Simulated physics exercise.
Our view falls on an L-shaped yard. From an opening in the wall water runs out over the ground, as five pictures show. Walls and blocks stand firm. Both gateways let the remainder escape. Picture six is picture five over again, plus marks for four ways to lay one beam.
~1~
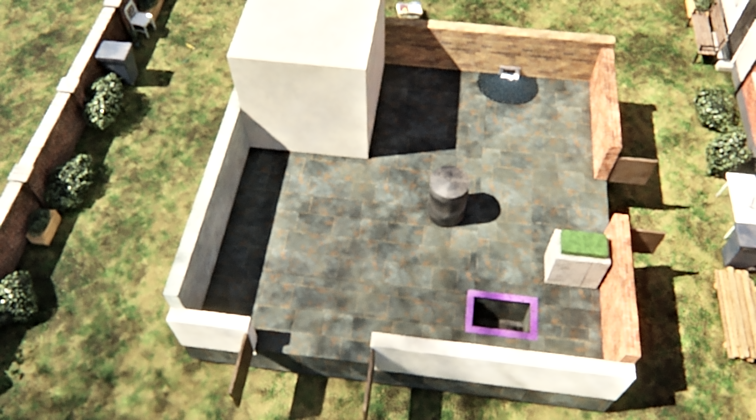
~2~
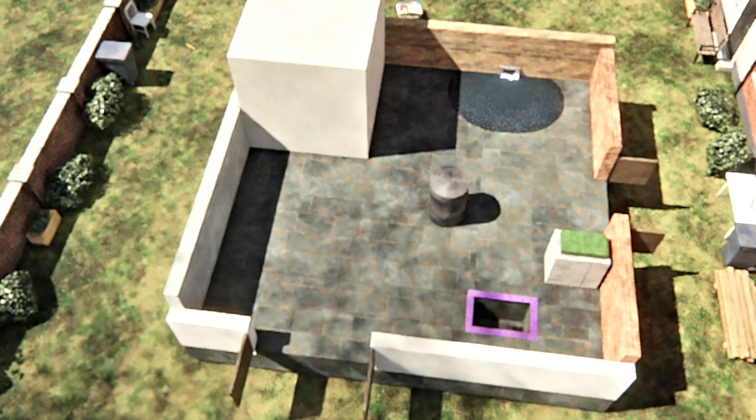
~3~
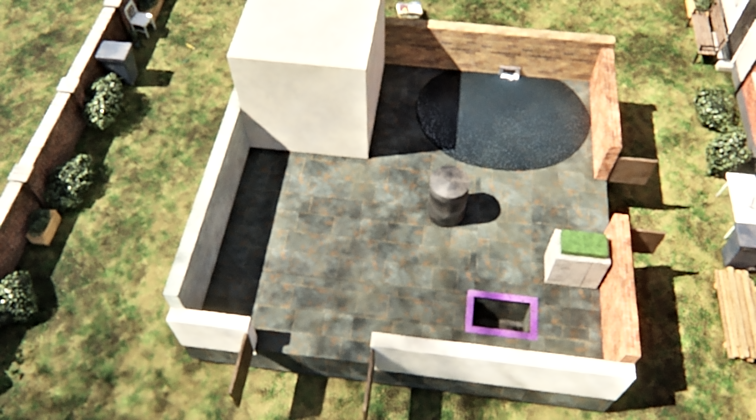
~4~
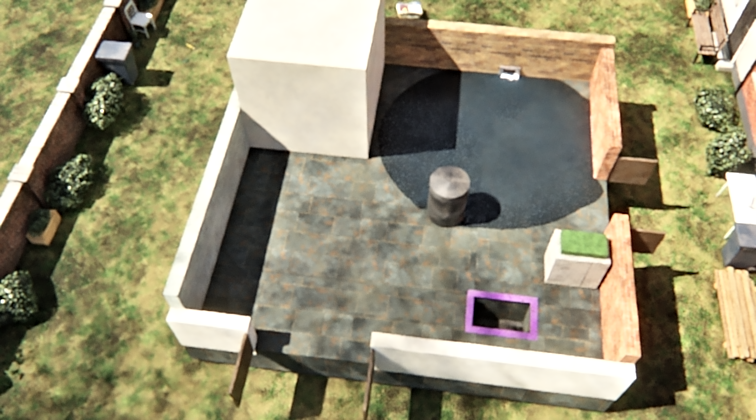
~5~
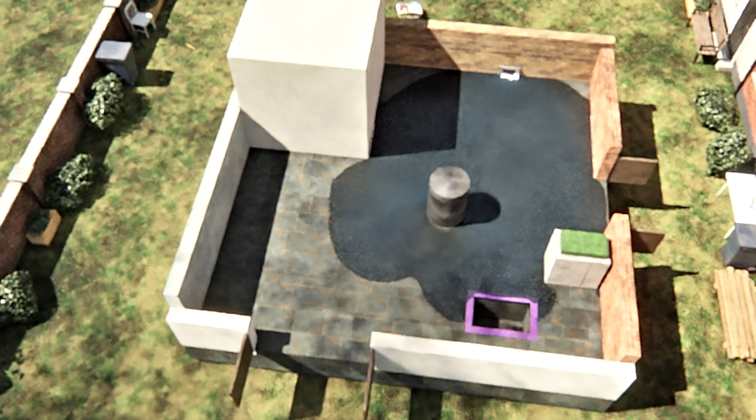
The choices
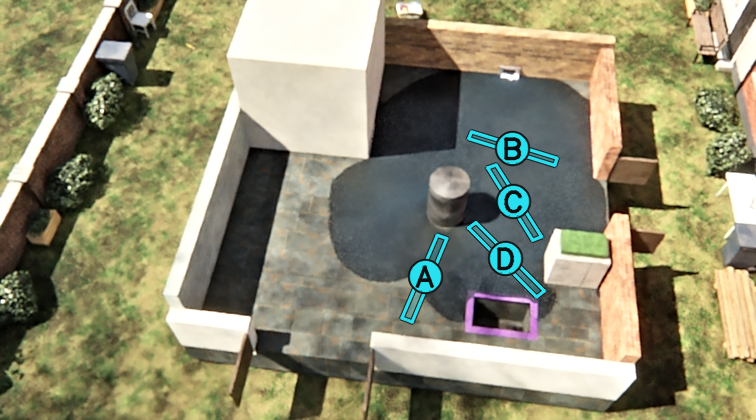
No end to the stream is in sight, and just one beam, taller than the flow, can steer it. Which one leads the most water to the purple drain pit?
A works best here.
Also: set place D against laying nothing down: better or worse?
Worse.
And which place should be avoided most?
Place D.
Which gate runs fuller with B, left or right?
The left gate.
On the marked copy, A from (407, 319) to (442, 236); B from (470, 135) to (555, 161); C from (491, 166) to (537, 238); D from (472, 225) to (540, 293).
For place A, about 42 % of the stream runs into the purple drain pit, about 57 % out by the gates.
For place B, about 27 % of the stream runs into the purple drain pit, about 73 % out by the gates.
For place C, about 30 % of the stream runs into the purple drain pit, about 70 % out by the gates.
For place D, about 14 % of the stream runs into the purple drain pit, about 85 % out by the gates.
